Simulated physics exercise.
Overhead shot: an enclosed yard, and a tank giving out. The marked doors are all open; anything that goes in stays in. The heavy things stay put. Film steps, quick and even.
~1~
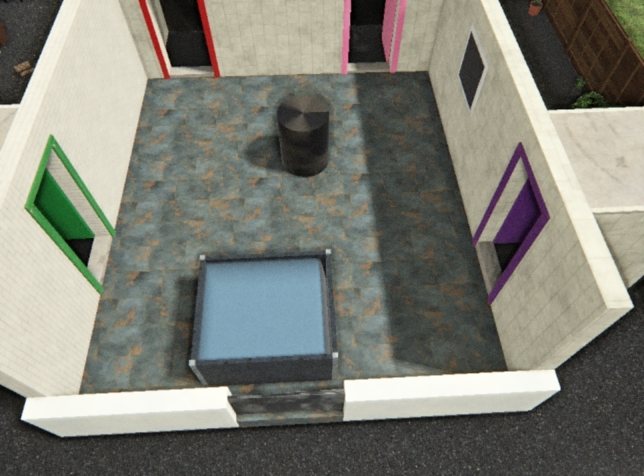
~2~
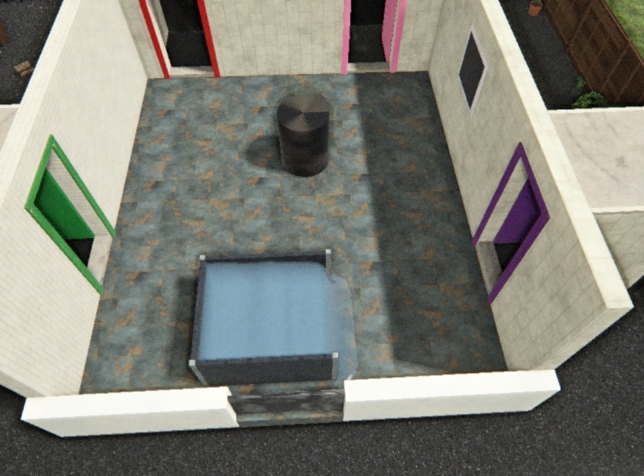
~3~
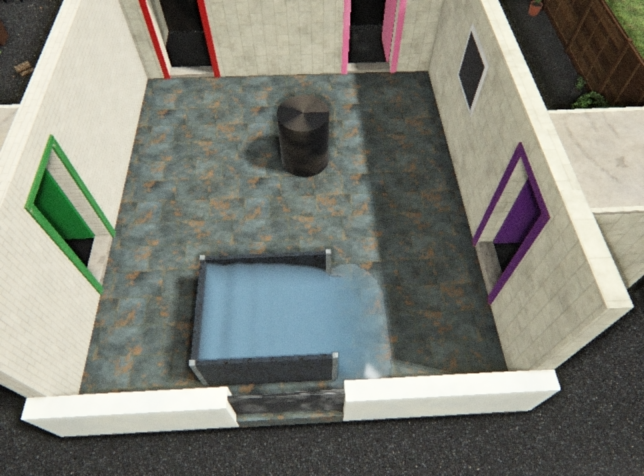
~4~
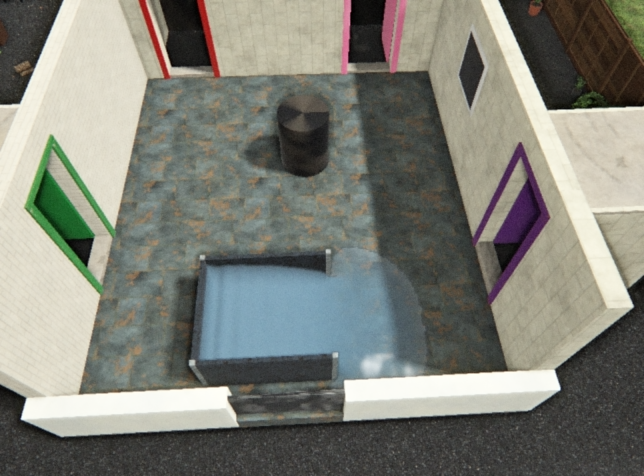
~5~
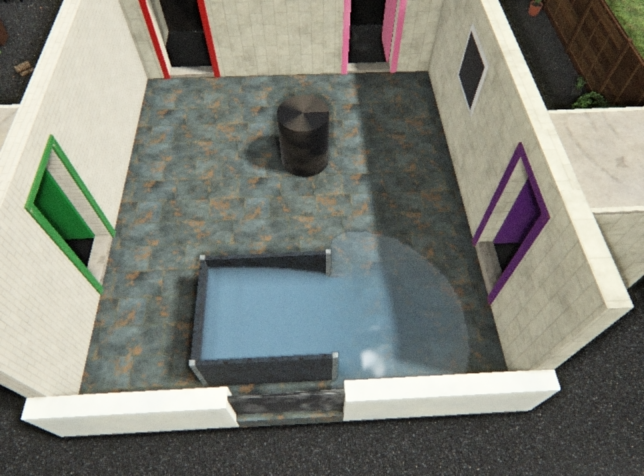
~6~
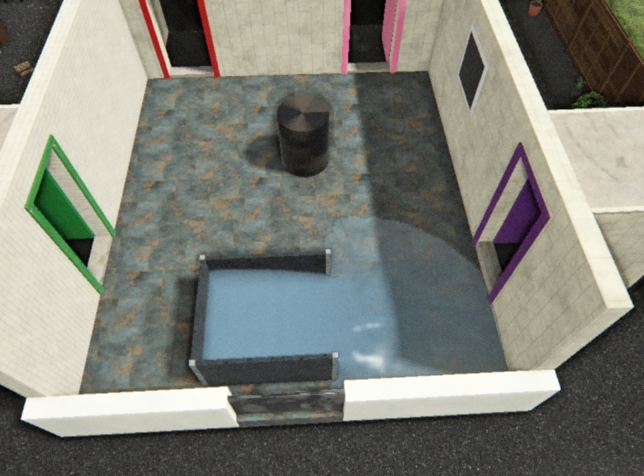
Blue water pouring from the opened right side of a square tank, fanning across the tiled floor of a walled yard.
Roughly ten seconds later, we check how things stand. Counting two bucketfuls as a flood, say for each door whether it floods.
The purple door exceeds the allowance there, the green door keeps inside the allowance there, the pink door exceeds the allowance there, the red door keeps inside the allowance there.
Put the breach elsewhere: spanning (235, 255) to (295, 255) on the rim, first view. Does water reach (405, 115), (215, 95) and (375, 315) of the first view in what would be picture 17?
So: Wetted, then wetted, then spared.
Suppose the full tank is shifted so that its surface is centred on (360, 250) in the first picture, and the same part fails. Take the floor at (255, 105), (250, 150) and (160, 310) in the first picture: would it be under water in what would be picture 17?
Going through the three spots in turn: Stays untouched, stays untouched, stays untouched.
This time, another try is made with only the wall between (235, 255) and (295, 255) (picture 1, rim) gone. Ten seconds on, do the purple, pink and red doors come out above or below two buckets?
Result: Purple door misses it, pink door tops it, red door tops it.
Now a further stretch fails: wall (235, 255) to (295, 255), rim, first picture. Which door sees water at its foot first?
The red one.
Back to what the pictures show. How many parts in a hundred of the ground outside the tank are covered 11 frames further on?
About 25 per cent.
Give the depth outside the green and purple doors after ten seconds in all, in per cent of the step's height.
The first comes to about 30 percent, the second to about 30 percent.
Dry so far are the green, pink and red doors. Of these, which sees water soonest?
My pick for first is the pink door.
A moment on, water covers 20 % of the floor; the purple door over two buckets in, the green door not reached, the pink door not reached, the red door not reached.
Next, water covers 25 % of the floor; the purple door far over two buckets in, the green door not reached, the pink door not reached, the red door not reached.
Then, water covers 45 % of the floor; the purple door far over two buckets in, the green door not reached, the pink door under two buckets in, the red door not reached.
Later, water covers 65 % of the floor; the purple door far over two buckets in, the green door not reached, the pink door far over two buckets in, the red door wet at the sill, nothing in.
In the end, water covers 90 % of the floor; the purple door far over two buckets in, the green door wet at the sill, nothing in, the pink door far over two buckets in, the red door wet at the sill, nothing in.
